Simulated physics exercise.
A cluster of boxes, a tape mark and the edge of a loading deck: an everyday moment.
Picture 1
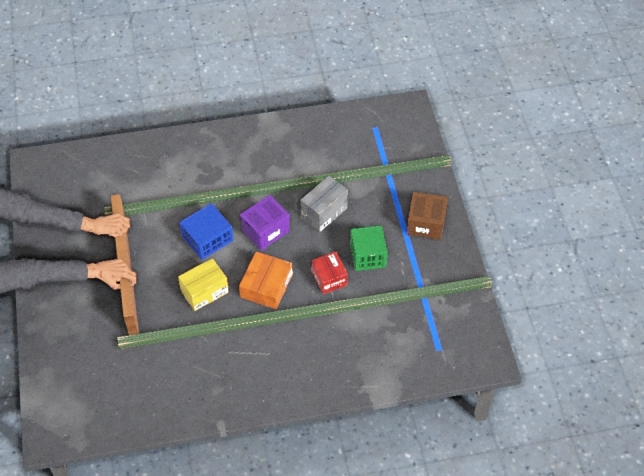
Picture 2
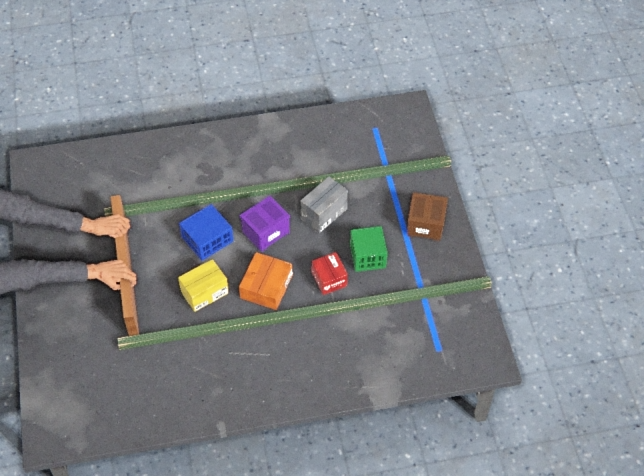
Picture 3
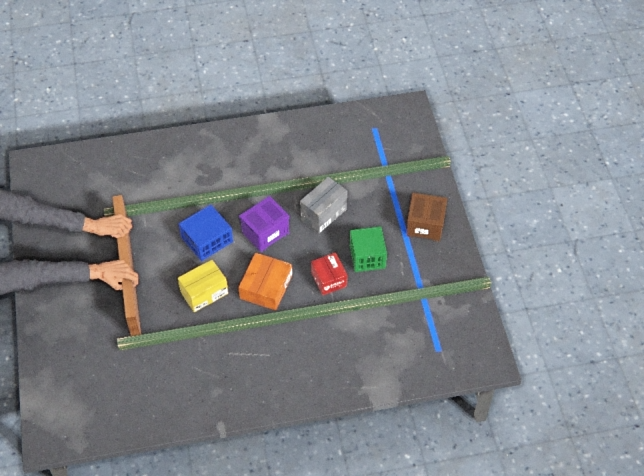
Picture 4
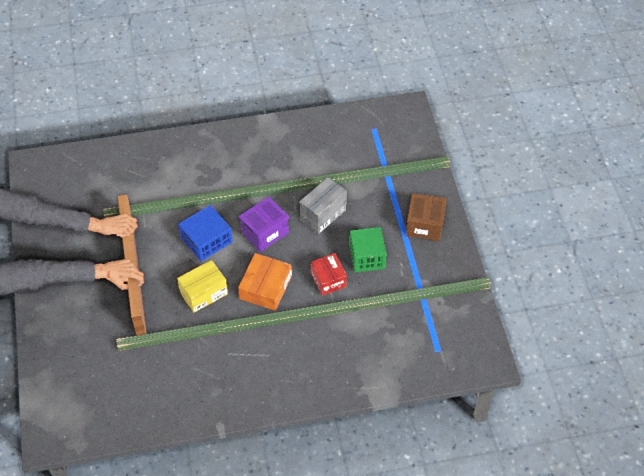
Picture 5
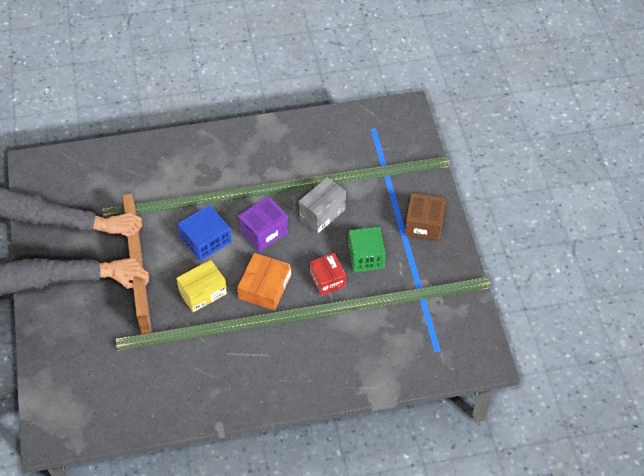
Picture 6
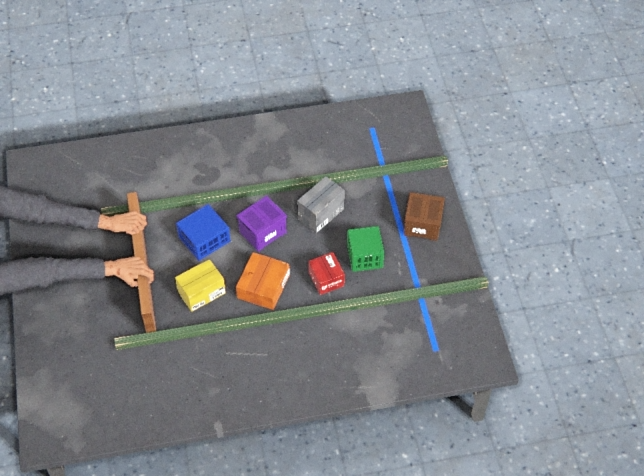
A dark, worn loading deck stands on a pale blue-grey tiled floor, seen from high above at a slight tilt. Between two green rails sit blue, purple, yellow, orange, grey, red and green boxes, with a brown one at the right beyond a blue tape line. Two grey-sleeved arms at the left slide a wooden plank slightly rightward, while the boxes stay in place and the view barely shifts.
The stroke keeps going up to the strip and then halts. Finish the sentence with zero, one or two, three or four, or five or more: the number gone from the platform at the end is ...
The number gone from the platform at the end is three or four.
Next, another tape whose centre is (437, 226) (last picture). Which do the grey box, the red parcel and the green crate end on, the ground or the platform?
Here's how it goes: The grey box is still up there, the red parcel ends up down, and the green crate ends up down.
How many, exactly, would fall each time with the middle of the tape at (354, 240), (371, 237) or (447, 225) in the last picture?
Tallies in the order asked: 0, 1, 6.
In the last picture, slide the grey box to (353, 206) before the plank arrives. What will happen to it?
Observed: The grey box does not remain.
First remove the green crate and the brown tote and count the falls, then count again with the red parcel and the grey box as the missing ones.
The first count is 1 and the second is 2.
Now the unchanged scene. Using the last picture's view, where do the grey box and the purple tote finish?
The grey box ends at (412, 176) and the purple tote at (455, 203).
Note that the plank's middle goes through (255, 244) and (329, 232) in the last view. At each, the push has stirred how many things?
Counts: 7 and 8.
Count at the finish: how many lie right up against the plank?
Count recorded: 3.
Soon after, none off yet; brown tote at rest near (424, 217); green crate at rest near (365, 249); grey box at rest near (321, 205).
Then, none off yet; brown tote moving near (426, 215); green crate moved about its own width near (397, 236); grey box moved about its own width near (373, 195).
Further on, none off yet; brown tote moved about its own width near (446, 198); green crate moved well along near (445, 226); grey box moved well along near (407, 181).
At rest, the number that fall off is three or four; fallen, red parcel, green crate and brown tote.
